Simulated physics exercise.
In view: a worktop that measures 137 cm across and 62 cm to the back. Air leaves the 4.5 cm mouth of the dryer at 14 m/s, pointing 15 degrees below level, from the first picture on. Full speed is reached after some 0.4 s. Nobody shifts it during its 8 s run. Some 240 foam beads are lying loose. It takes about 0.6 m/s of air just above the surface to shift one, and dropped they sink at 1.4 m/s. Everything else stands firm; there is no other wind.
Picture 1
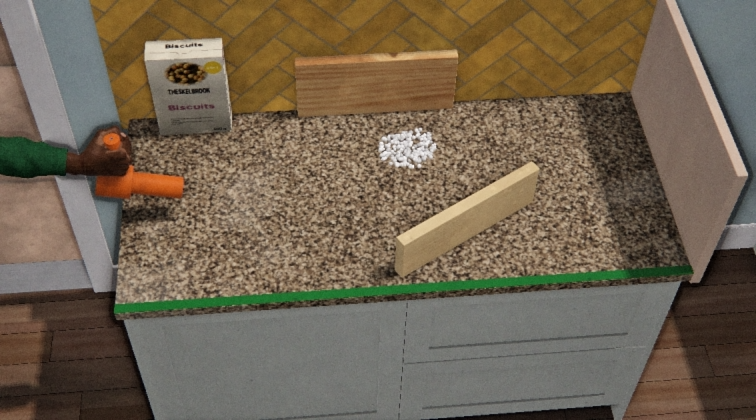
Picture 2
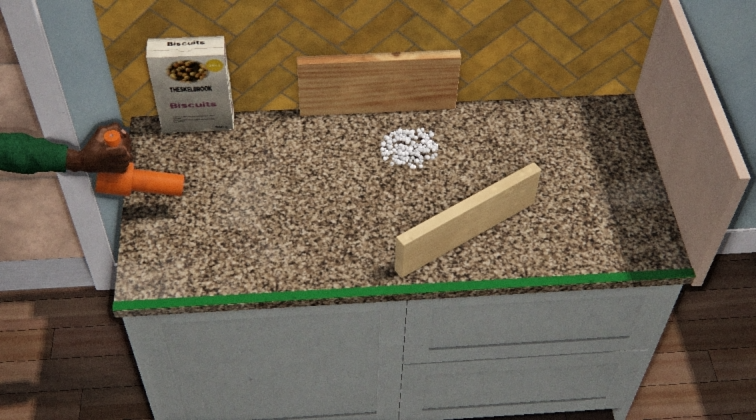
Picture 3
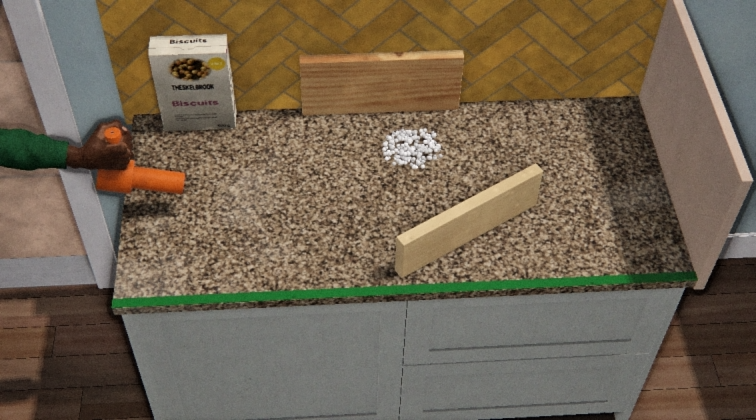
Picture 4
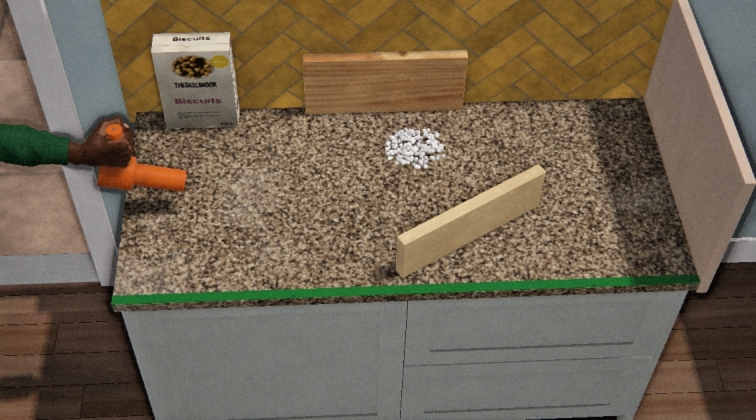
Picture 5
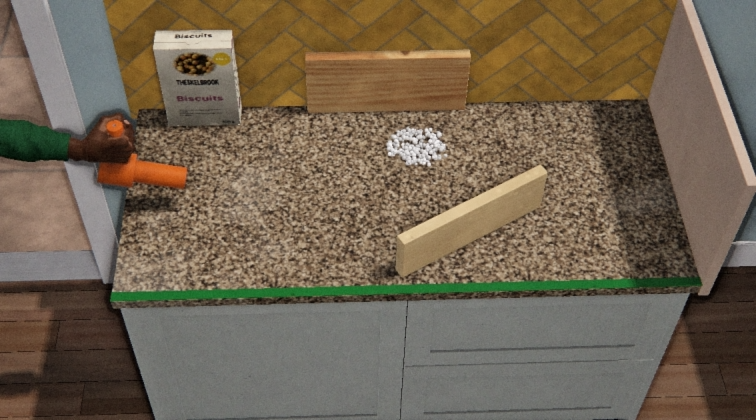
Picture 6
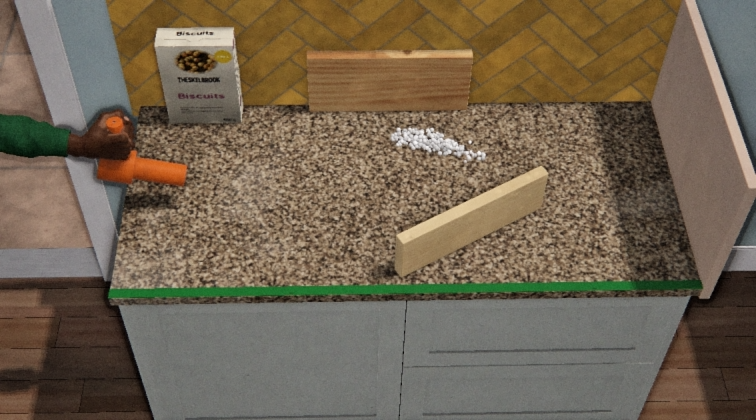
White foam beads lie still on the speckled worktop, then many of them scatter rightward.
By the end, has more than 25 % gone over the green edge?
Answer: No.
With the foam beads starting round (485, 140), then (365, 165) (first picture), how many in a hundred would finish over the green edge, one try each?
In turn about 0 %, 0 %.
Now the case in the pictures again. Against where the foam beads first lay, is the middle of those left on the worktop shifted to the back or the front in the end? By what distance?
Towards the back, some 15 cm.
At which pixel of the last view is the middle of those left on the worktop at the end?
Near (645, 102).
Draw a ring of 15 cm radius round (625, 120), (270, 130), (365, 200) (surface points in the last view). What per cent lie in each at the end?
In turn about 100 %, 0 %, 0 %.
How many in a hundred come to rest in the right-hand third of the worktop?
Some 100 per cent.
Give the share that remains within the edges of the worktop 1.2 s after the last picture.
Near 100 %.
Then, 1.2 s after the last picture the count stands so, 0 % are over the green edge; the middle of those still in play is near (643, 103).
Then, 2.2 s after the last picture the count stands so, 0 % are over the green edge; the middle of those still in play is near (645, 99).
Then, 4.0 s after the last picture the count stands so, 0 % are over the green edge; the middle of those still in play is near (645, 100).
Then, 7.6 s after the last picture, at the end, 0 % are over the green edge; the middle of those still in play is near (645, 102).
